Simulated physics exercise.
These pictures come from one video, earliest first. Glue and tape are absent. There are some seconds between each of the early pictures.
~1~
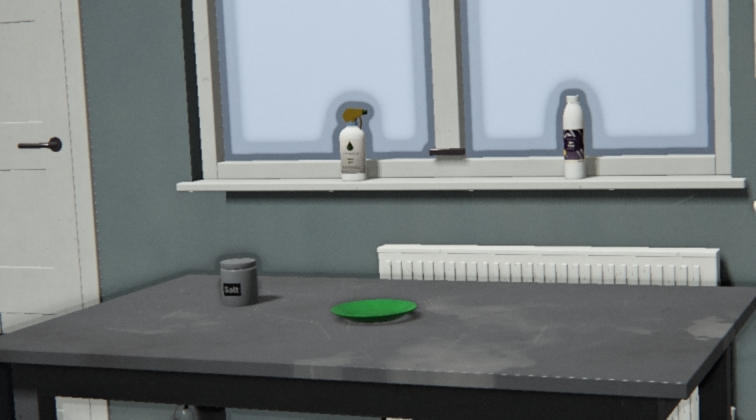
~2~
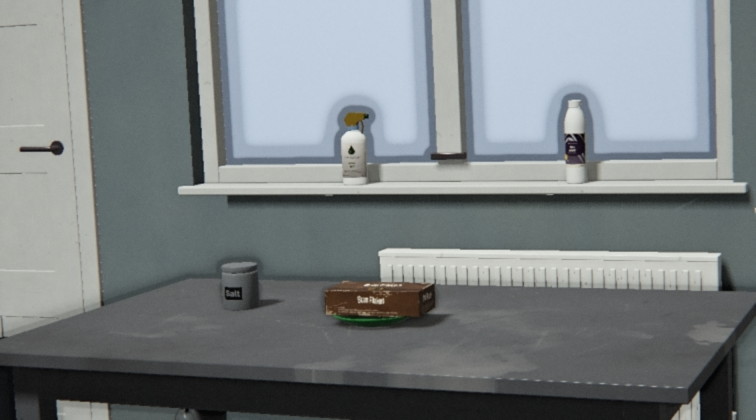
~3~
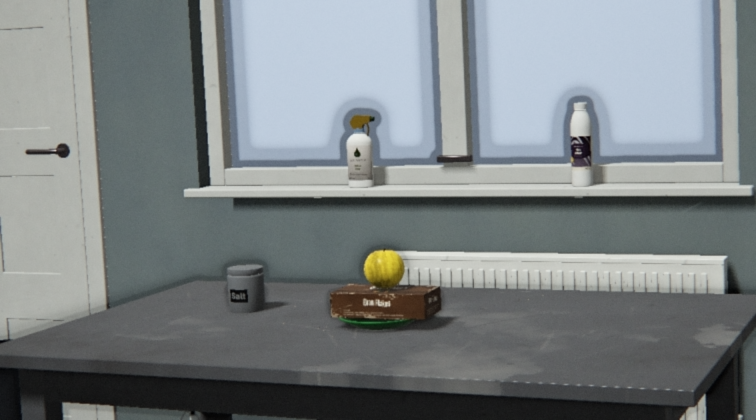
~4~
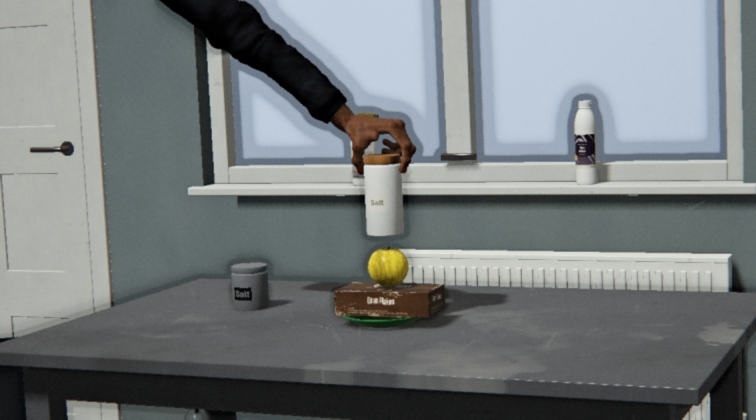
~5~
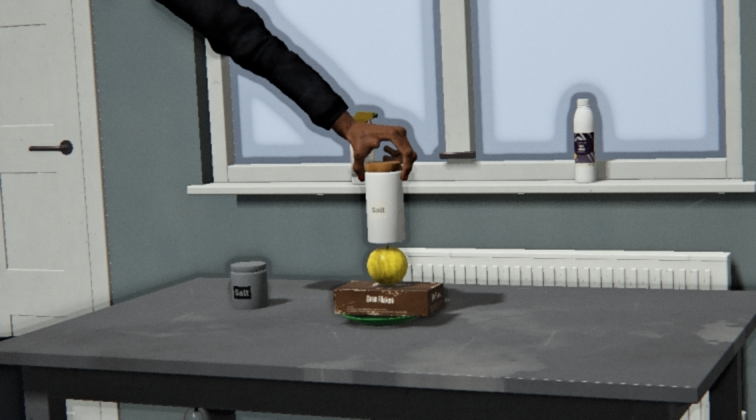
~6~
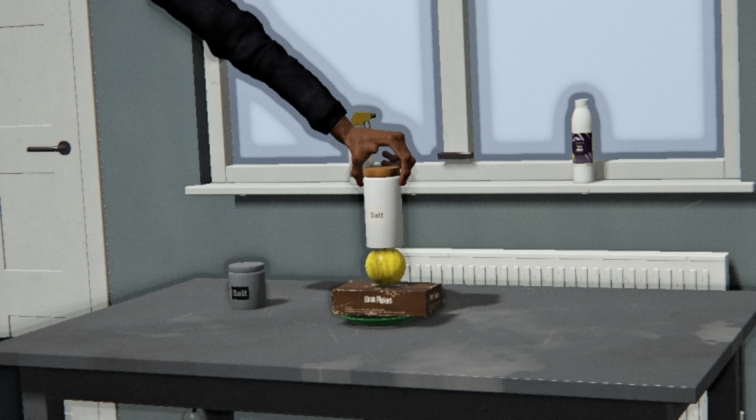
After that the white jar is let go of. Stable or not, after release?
Not stable.
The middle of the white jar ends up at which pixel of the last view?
It ends up close to (501, 309).
Then, 0.70 s past the last view, white jar rocked 29° from its first pose near (404, 211).
Then, 0.90 s past the last view, white jar now fallen.
Then, 1.10 s past the last view, things are still on the move.
Then, 1.60 s past the last view, nothing new.
Finally, fallen, white jar; the other 4 still in place. Final places as the last picture's camera would see them, white jar near (501, 309). The pile loses its balance.
